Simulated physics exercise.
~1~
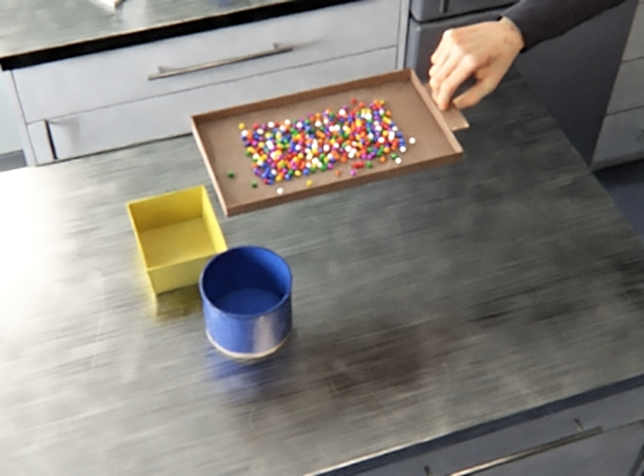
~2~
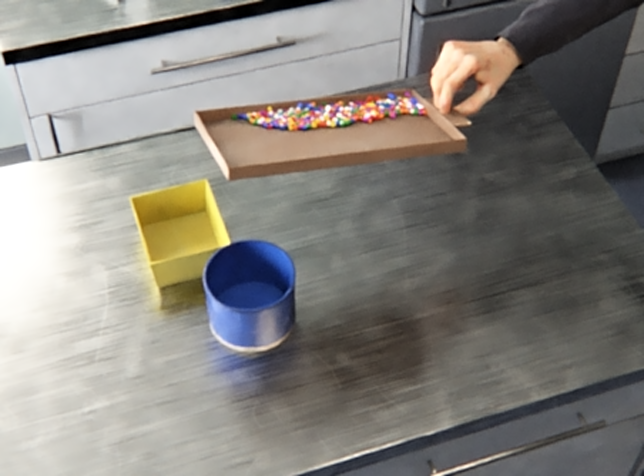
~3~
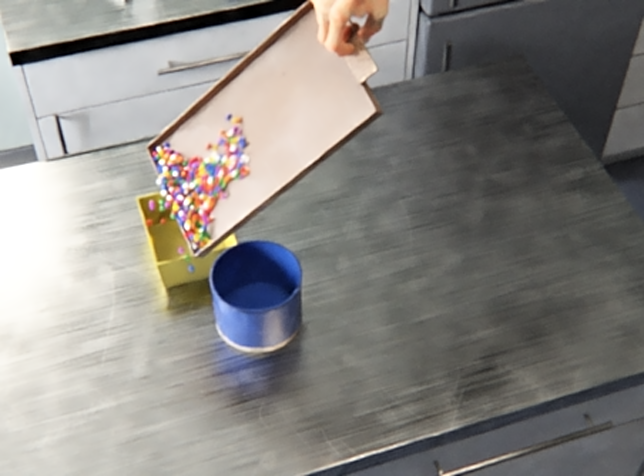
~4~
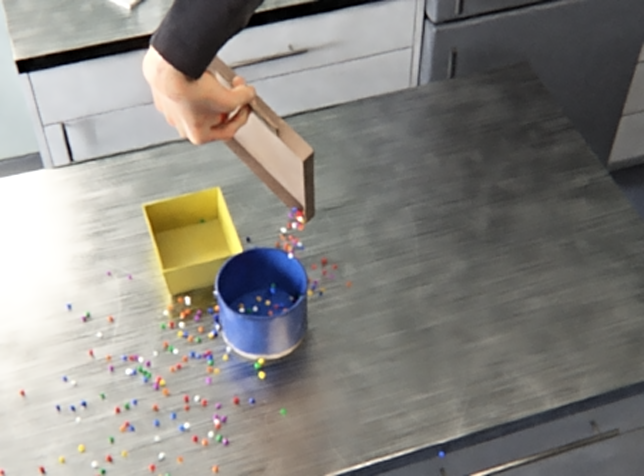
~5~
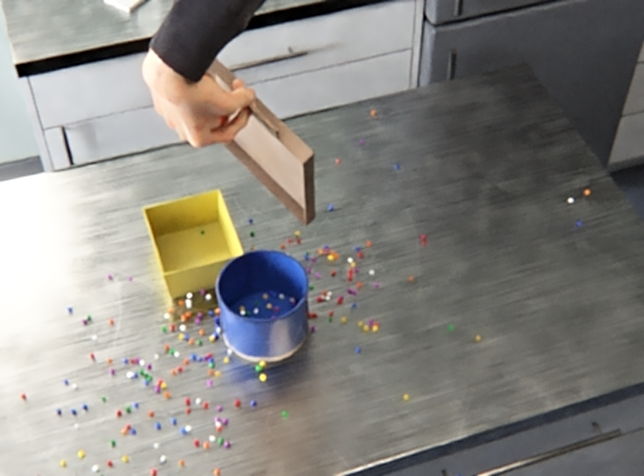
Colourful beads sliding off a tray tipped by a hand, scattering mostly across a table, with some landing in a blue pot.
